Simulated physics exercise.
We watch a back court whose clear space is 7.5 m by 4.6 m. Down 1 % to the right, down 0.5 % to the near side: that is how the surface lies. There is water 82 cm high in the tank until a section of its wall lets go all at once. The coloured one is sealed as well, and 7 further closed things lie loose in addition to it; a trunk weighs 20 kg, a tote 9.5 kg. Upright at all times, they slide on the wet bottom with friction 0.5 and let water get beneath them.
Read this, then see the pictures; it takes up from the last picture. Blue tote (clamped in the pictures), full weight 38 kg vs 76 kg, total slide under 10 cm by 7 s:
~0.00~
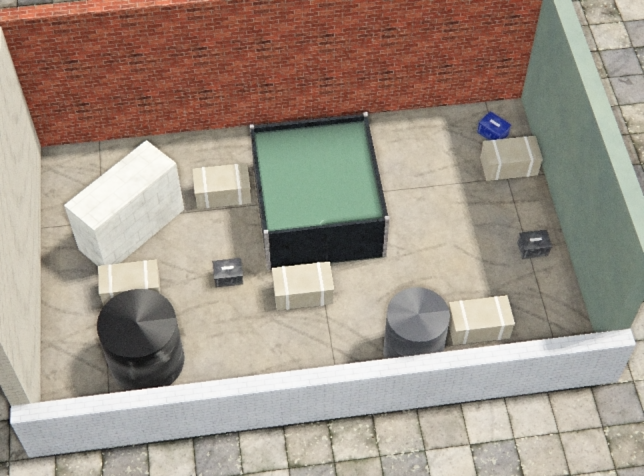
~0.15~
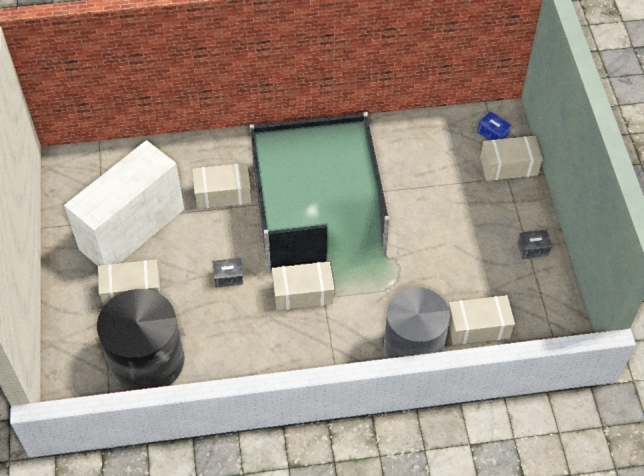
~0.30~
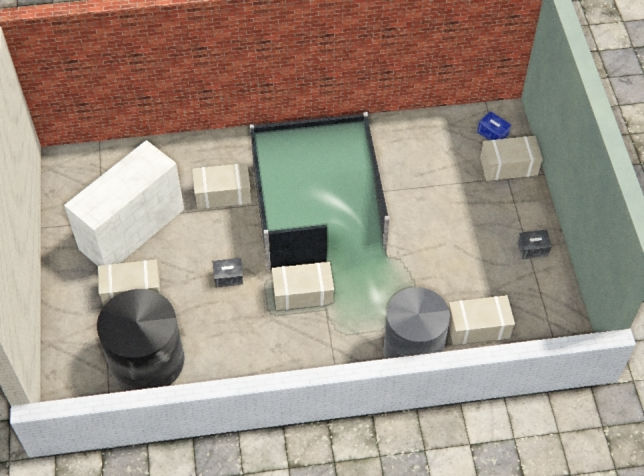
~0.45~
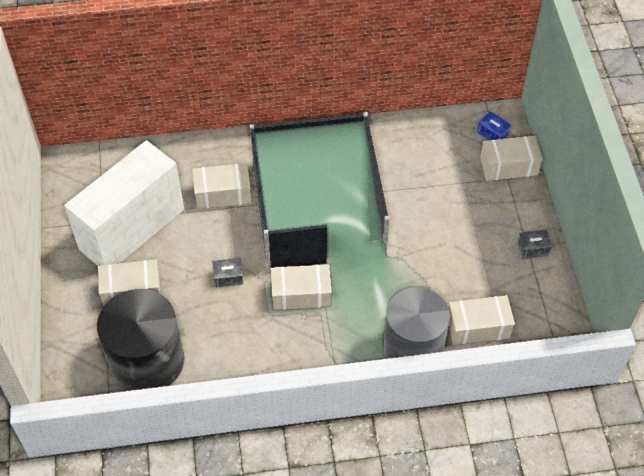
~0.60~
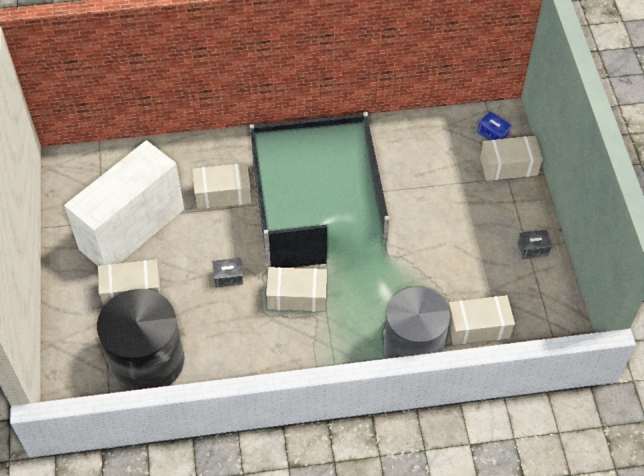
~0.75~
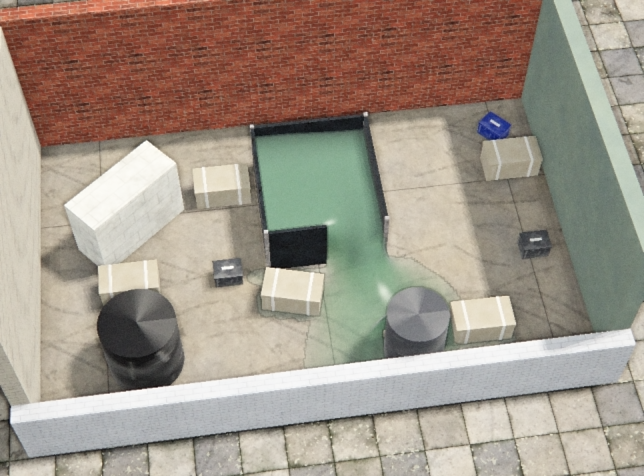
Lower suffices.
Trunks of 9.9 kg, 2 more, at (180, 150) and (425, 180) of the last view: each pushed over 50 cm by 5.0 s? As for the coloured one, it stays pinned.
Results, in sequence: Not exceeded / not exceeded.
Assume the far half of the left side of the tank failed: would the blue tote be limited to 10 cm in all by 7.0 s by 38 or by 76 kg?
With that failure, the small mass keeps it.
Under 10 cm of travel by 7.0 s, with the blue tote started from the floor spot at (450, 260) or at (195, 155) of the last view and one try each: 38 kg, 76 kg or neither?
Well, the little one does for the first, the little one does for the second.
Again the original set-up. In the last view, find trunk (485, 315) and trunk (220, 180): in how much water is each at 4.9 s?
Some 5 cm at the first, some 4 cm at the second.
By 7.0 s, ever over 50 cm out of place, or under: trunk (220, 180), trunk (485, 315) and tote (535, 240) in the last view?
Taking them in order: Beyond the mark, beyond the mark, beyond the mark.
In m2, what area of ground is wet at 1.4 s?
Near 10.0 m2 in all.
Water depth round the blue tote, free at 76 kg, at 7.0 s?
8 cm, roughly.
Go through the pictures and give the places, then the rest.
The first picture shows the blue tote at (495, 123) rests on the ground; water covers 2.9 m2; 0 of 8 have shifted.
The second picture shows the blue tote at (495, 123) rests on the ground; water covers 3.4 m2; 0 of 8 have shifted.
The third picture shows the blue tote at (495, 123), on the bottom; 4.1 m2 under water; 0 of 8 have shifted.
The fourth picture shows the blue tote at (495, 123) rests on the ground; 5.0 m2 under water; 0 of 8 have shifted.
The fifth picture shows the blue tote at (495, 123) rests on the ground; water covers 5.6 m2; 1 of 8 have shifted.
The sixth picture shows the blue tote at (495, 123) rests on the ground; water covers 6.1 m2; 1 of 8 have shifted.
After 1.4 s the blue tote would be 0 cm from its start with 38 kg and 0 cm from its start with 76 kg; 0 cm of water round it then.
After 3.1 s the blue tote would be 0 cm from its start with 38 kg and 0 cm from its start with 76 kg; 0 cm of water round it then.
After 4.9 s the blue tote would be 1 cm from its start with 38 kg and 0 cm from its start with 76 kg; 5 cm of water round it then.
After 7.0 s the blue tote would be 1 cm from its start with 38 kg and 0 cm from its start with 76 kg; 8 cm of water round it then.
